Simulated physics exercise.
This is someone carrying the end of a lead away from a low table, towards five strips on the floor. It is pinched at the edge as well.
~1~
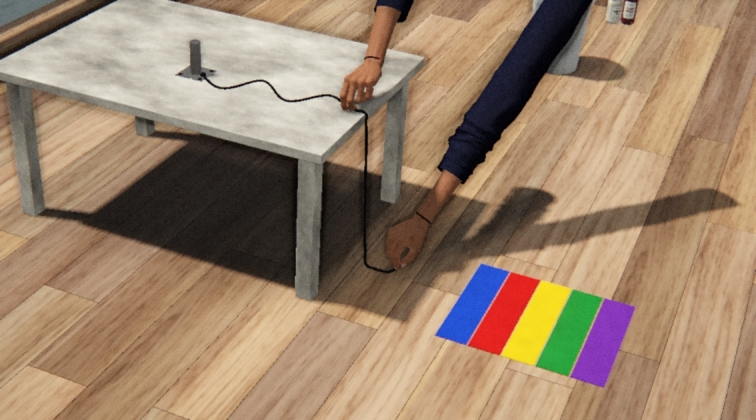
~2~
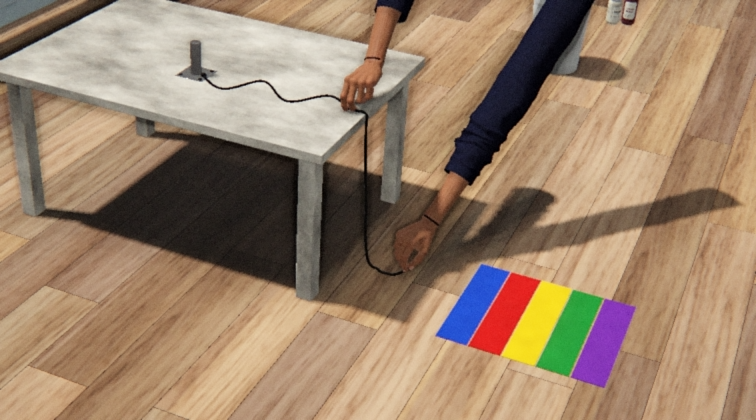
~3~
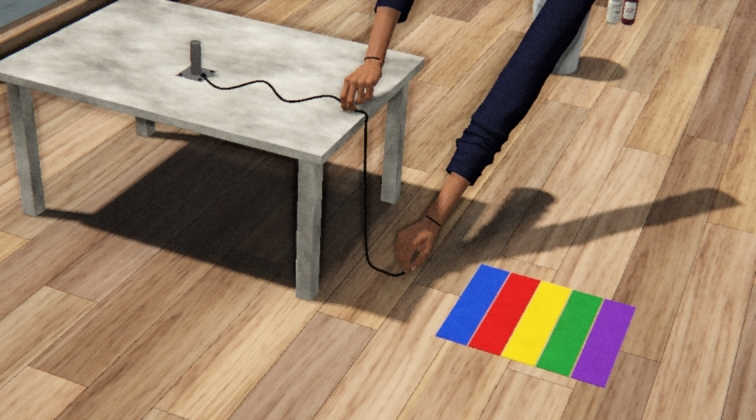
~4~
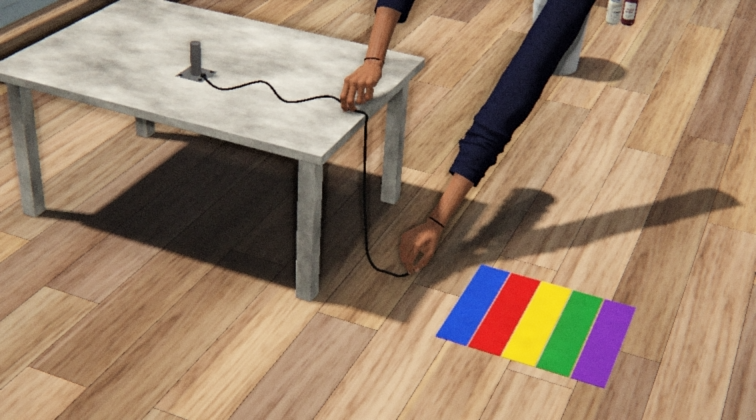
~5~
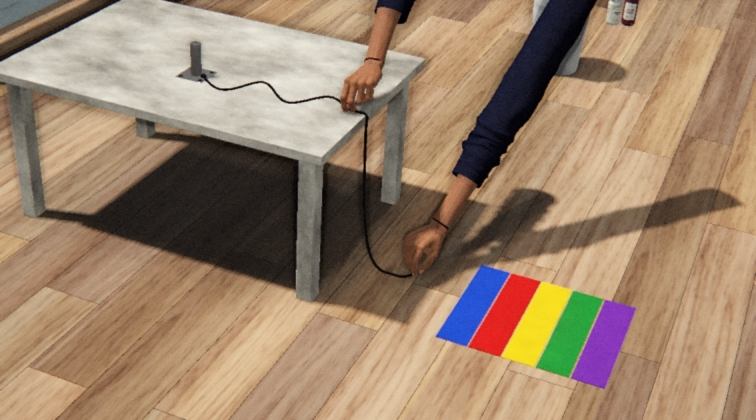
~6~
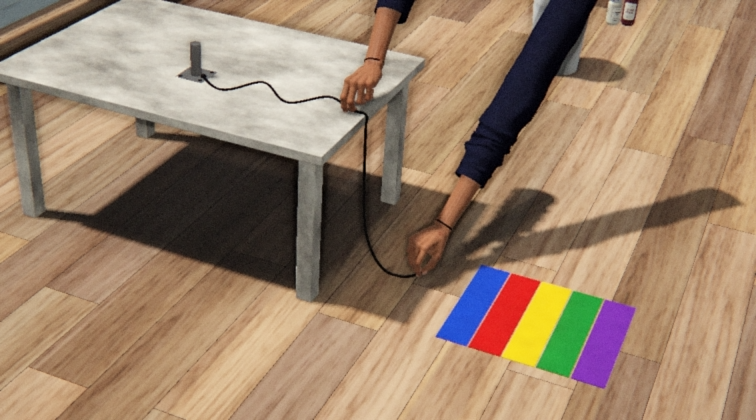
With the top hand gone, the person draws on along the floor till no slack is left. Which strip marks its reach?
It halts on the green strip.
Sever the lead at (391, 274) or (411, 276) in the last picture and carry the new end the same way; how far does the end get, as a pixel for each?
Try by try, around (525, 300) and (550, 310).
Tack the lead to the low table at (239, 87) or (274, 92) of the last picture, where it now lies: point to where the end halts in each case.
Near (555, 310) and (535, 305).
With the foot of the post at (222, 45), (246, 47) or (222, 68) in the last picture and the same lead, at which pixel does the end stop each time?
In that order: (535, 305), (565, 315) and (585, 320).
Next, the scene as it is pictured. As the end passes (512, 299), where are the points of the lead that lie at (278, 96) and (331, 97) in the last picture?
About (312, 100), and the other about (367, 121).
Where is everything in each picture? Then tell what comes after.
In the first frame, end (400, 265); blue (459, 326); red (492, 336); yellow (525, 346); green (559, 356); purple (593, 367).
In the second frame, end (408, 268); lead through (217, 87) (274, 89) (323, 96) (366, 124) (366, 191) (366, 249).
In the third frame, end (410, 268).
In the fourth frame, end (413, 270); lead through (217, 88) (274, 90) (323, 97) (366, 125) (364, 191) (367, 250).
In the fifth frame, end (417, 272).
In the sixth frame, end (421, 273); lead through (217, 89) (274, 90) (323, 97) (366, 125) (364, 191) (372, 251).
Soon after, end near (513, 299); over red.
After that, end near (549, 309); over yellow.
At the stop, end near (571, 316); over green. Over green.
